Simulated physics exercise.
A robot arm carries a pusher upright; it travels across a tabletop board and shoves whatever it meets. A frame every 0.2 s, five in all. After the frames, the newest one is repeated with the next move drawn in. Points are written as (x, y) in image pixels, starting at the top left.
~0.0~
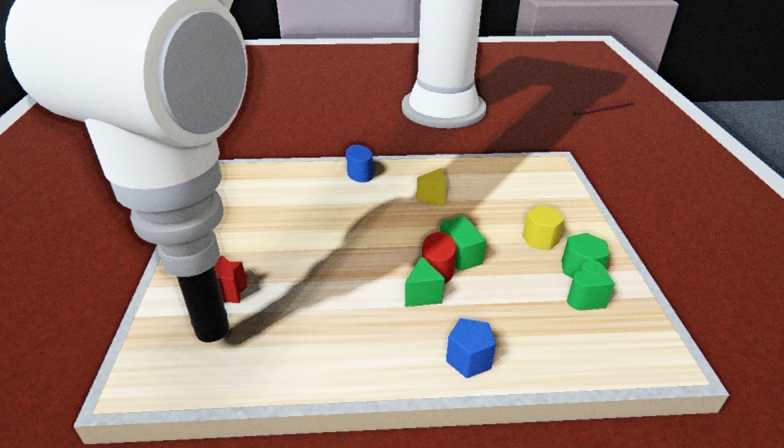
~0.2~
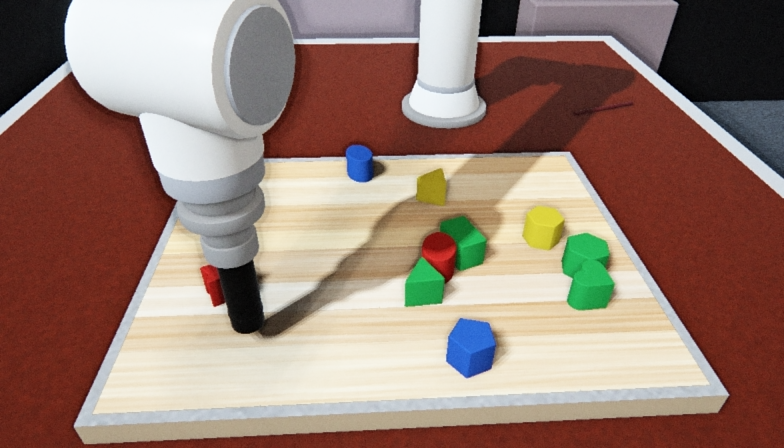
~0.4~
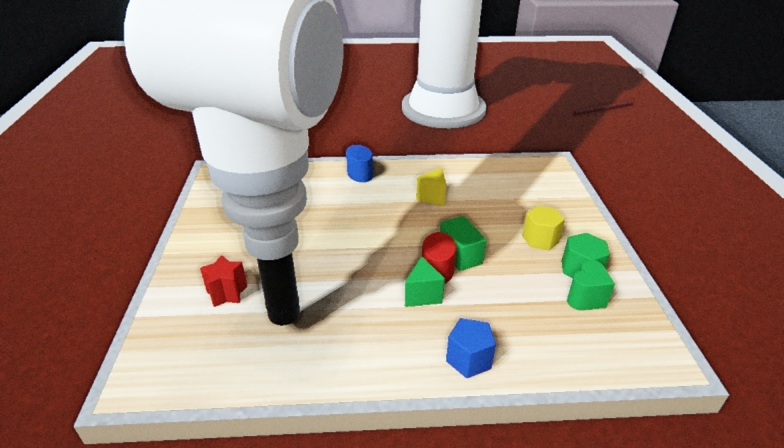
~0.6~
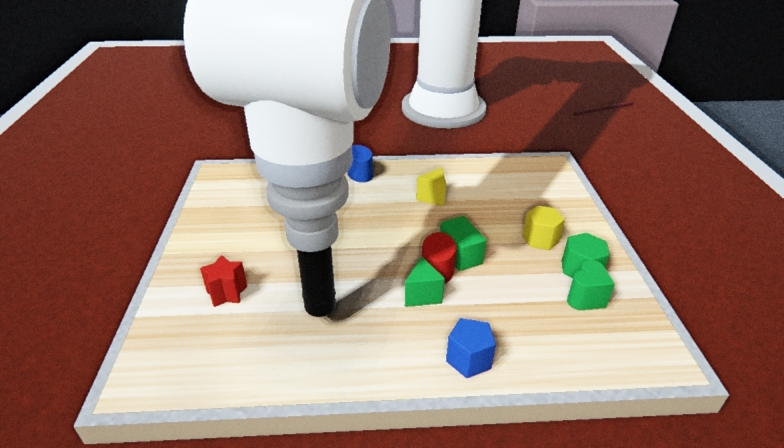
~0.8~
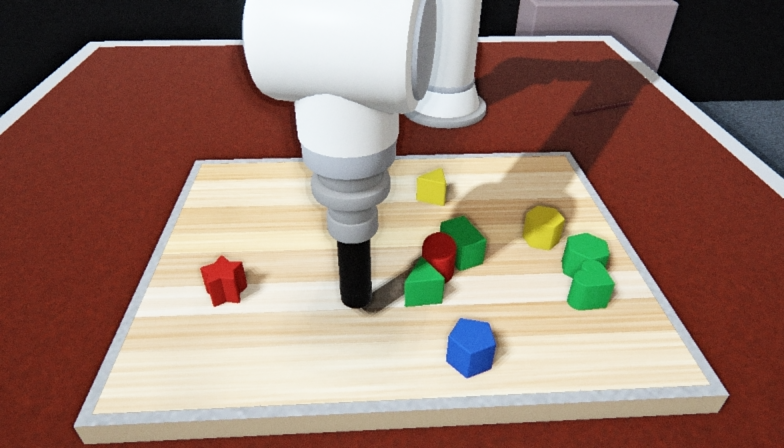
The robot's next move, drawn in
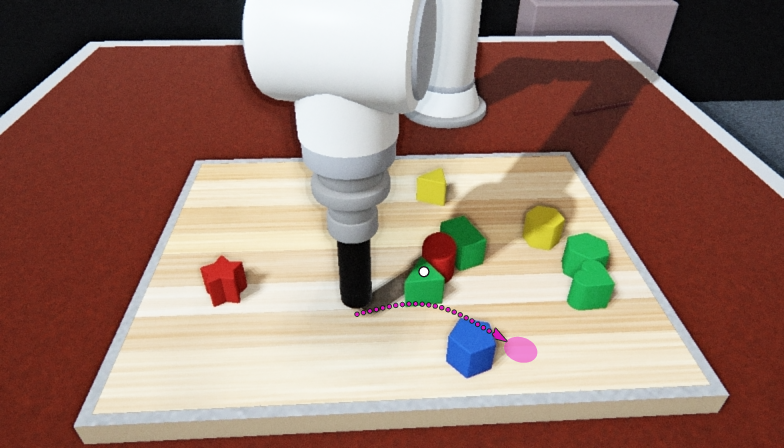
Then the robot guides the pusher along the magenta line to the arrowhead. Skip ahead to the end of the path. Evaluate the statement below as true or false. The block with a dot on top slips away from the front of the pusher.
That is true.
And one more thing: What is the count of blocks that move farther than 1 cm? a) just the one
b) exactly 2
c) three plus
a - just the one.
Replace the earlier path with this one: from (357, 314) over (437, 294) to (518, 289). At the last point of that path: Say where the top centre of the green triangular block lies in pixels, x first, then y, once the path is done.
The middle of its upper face should be somewhere near (547, 260).
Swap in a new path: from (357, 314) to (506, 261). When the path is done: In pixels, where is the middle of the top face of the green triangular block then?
Its top face will be centred at roughly (486, 266).
The line goes from (357, 314) by way of (413, 304) and (468, 319) to (521, 349); the dot is on the green triangular block.
What follows on the original path. One third of the way, pusher (415, 288); green triangular block (439, 270), turned 45° anticlockwise.
Two thirds of the way, pusher (471, 304); green triangular block (462, 268), turned 100° anticlockwise.
At the end, pusher (524, 334); green triangular block (462, 268), turned 100° anticlockwise; blue pentagonal block unmoved.
